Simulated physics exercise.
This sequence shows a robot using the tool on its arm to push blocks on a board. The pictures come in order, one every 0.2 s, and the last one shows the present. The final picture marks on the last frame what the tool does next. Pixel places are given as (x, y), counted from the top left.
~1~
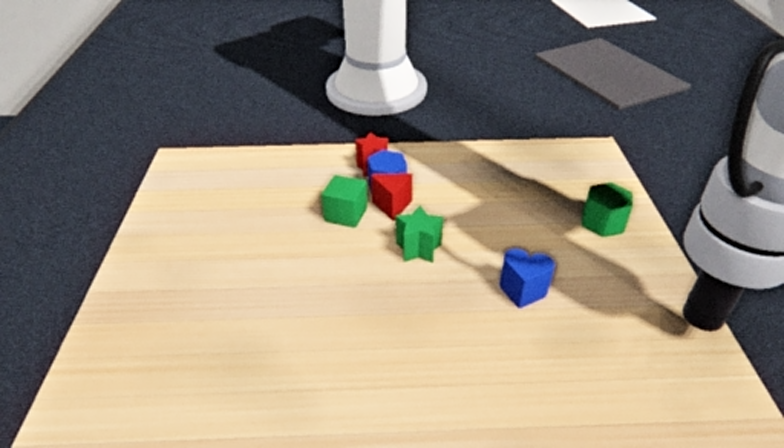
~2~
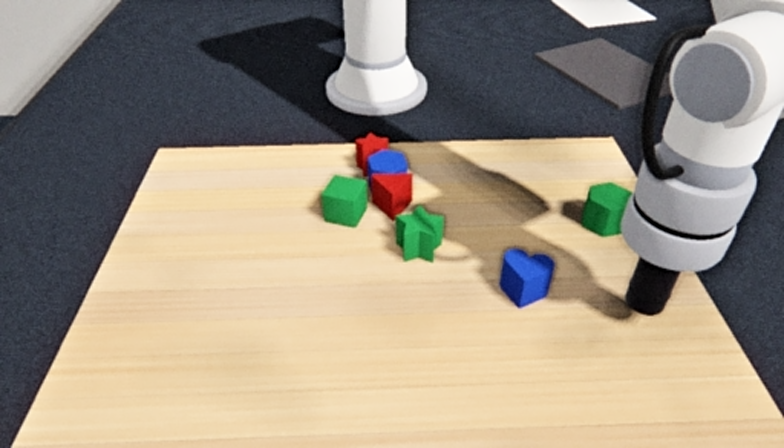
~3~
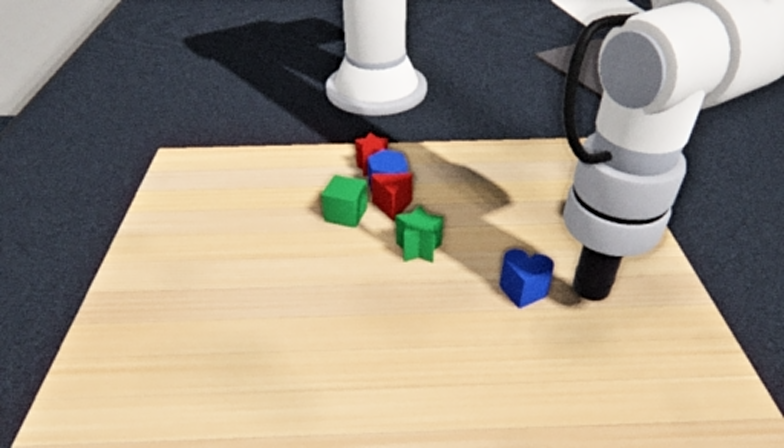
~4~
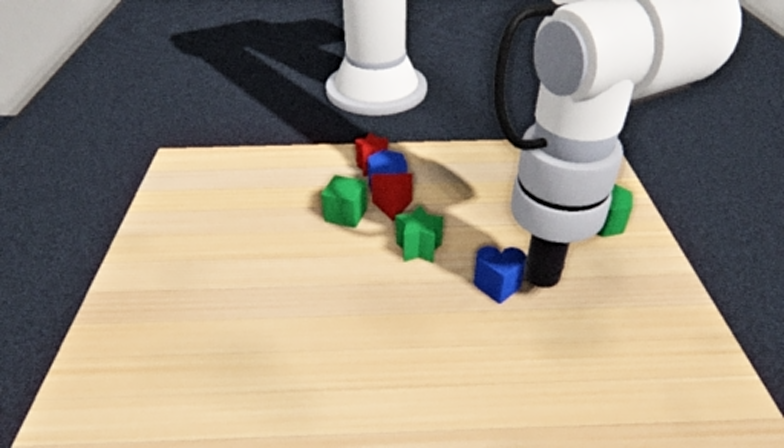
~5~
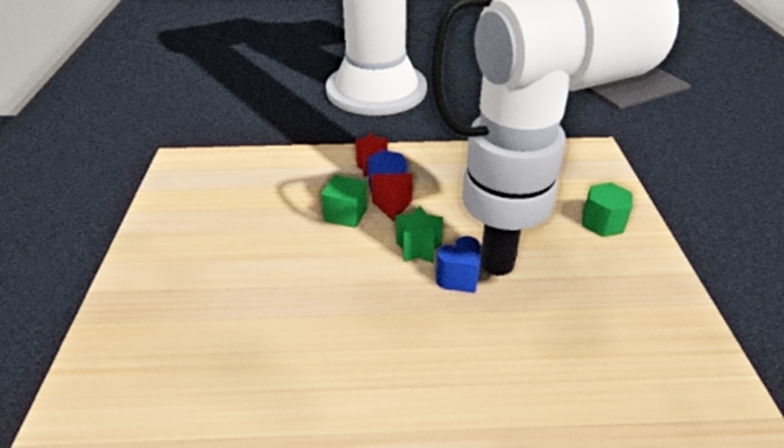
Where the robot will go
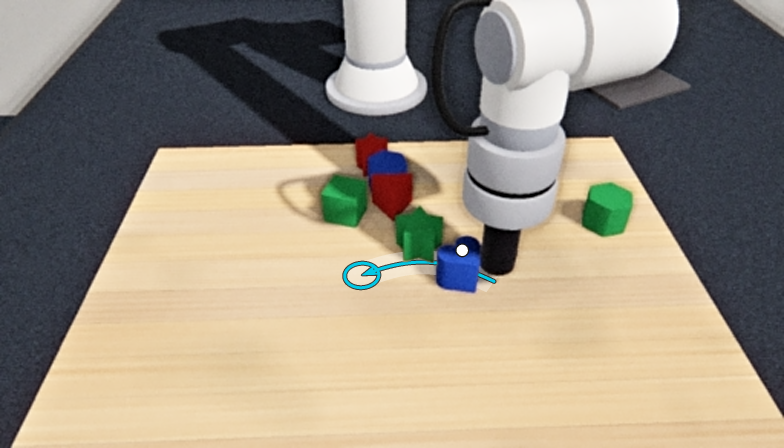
We see a robot arm move left across a wooden board scattered with red, green and blue blocks, until its black tool meets the blue heart block and pushes it a short way left while the other blocks stay still.
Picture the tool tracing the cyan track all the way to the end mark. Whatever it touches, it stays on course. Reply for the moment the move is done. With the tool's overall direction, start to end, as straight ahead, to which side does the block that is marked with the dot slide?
Heads left.
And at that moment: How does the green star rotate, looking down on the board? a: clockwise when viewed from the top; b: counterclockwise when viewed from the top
The correct letter is a.
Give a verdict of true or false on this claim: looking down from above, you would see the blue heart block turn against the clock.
True.
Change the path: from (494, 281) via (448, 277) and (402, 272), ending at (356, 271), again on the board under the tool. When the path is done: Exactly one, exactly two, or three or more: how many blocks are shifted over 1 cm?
I foresee two blocks being moved.
Drawn move, from (494, 281) by way of (451, 265) and (405, 263) to (362, 275); the dot is on the blue heart block.
On the path given first. One third of the way, tool (452, 249); green star (410, 220), turned 40° clockwise; blue heart block (422, 248), turned 35° anticlockwise.
Two thirds of the way, tool (405, 247); green star (385, 214), turned 95° clockwise; blue heart block (388, 257), turned 75° anticlockwise.
At the end, tool (361, 259); red triangle still; green star (379, 215), turned 125° clockwise; blue heart block (372, 271), turned 115° anticlockwise.
